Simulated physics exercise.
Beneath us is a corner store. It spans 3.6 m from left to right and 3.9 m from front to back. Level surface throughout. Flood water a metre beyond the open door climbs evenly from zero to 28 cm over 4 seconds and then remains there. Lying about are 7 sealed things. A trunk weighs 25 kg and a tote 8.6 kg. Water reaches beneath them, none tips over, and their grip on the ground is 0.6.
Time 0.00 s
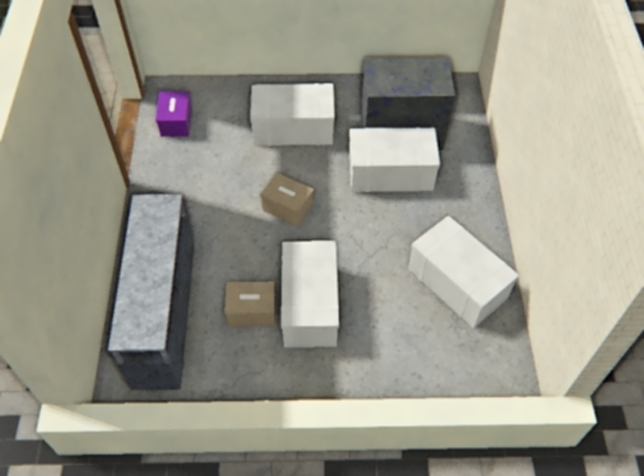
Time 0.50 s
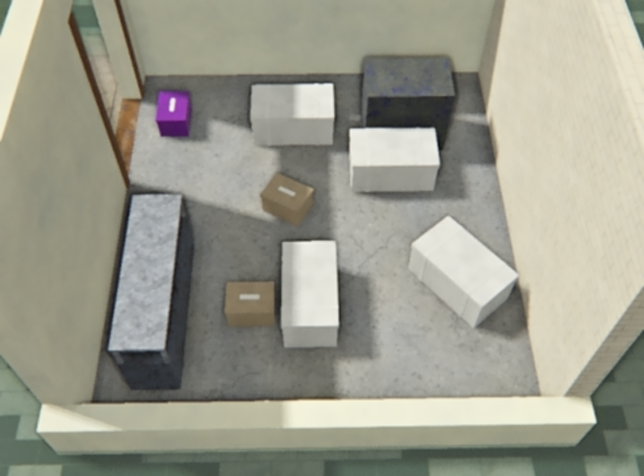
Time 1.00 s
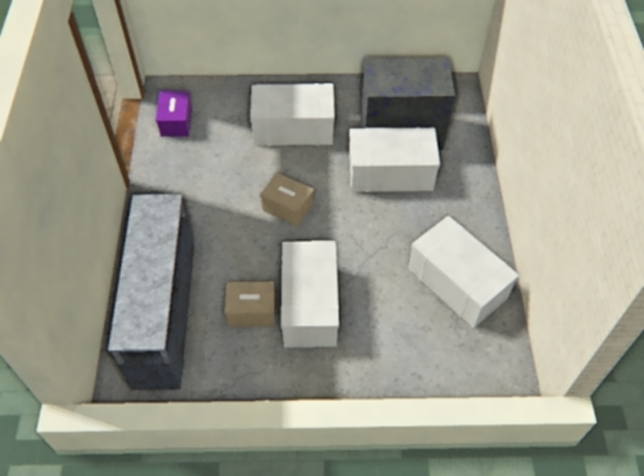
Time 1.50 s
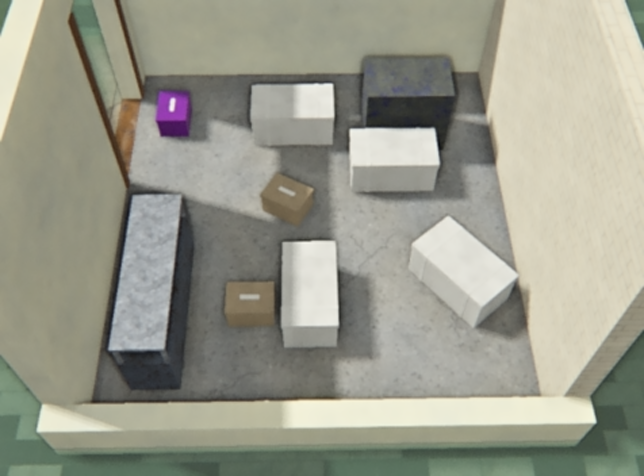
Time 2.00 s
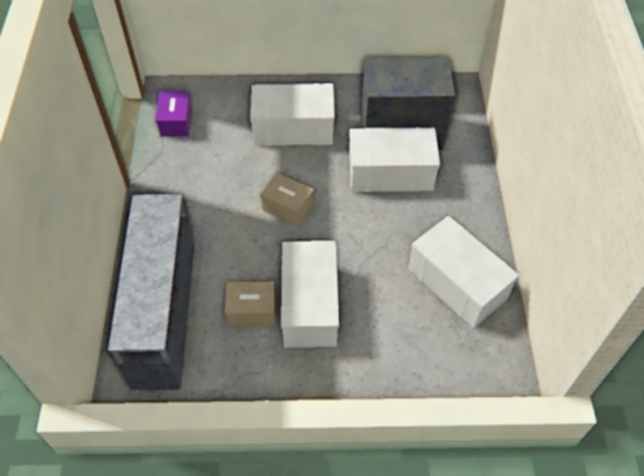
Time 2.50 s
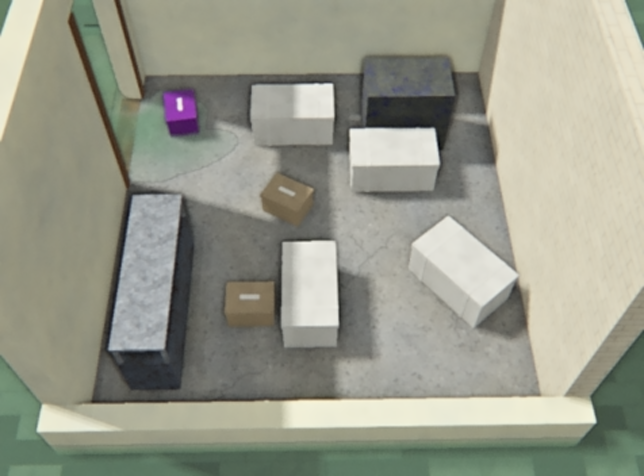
At first, a purple box, brown boxes and white and dark blocks sit still on a dry gray floor inside a walled room. Greenish water covers the patterned ground outside, then creeps in through the doorway at the upper left. As it spreads around the purple box, the box shifts slightly right.
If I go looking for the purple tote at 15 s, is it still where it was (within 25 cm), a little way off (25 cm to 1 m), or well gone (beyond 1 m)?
It is well gone.
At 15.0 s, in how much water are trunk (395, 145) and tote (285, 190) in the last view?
Some 19 cm at the first, some 23 cm at the second.
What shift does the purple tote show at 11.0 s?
I'd guess some 350 cm by then.
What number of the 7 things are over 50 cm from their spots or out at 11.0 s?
7.
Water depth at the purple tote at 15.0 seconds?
Roughly 23 cm at that moment.
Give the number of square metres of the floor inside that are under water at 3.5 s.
At that time the wet patch spans about 3.0 m2.
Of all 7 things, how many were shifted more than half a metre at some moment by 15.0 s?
Tally: 7.
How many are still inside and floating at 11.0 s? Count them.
At that instant the tally stands at 7.
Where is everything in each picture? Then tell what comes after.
The first frame shows the purple tote at (173, 106) rests on the ground; water covers 0.0 m2; 0 of 7 have shifted.
The second frame shows the purple tote at (173, 106) rests on the ground; water covers 0.0 m2; 0 of 7 have shifted.
The third frame shows the purple tote at (173, 106), on the bottom; water covers 0.0 m2; 0 of 7 have shifted.
The fourth frame shows the purple tote at (173, 106), on the bottom; water covers 0.0 m2; 0 of 7 have shifted.
The fifth frame shows the purple tote at (173, 106) rests on the ground; 0.2 m2 under water; 0 of 7 have shifted.
The sixth frame shows the purple tote at (180, 105) rests on the ground, 7 cm from its start; 0.6 m2 under water; 1 of 7 have shifted.
After 3.5 s the purple tote is near (237, 90), 0.7 m from its start, aground; 0 afloat.
After 6.8 s the purple tote is near (477, 130), 3.0 m from its start, afloat; 3 afloat.
After 11.0 s the purple tote is near (474, 307), 3.6 m from its start, afloat; 7 afloat.
After 15.0 s the purple tote is near (377, 358), 3.4 m from its start, afloat; 7 afloat.
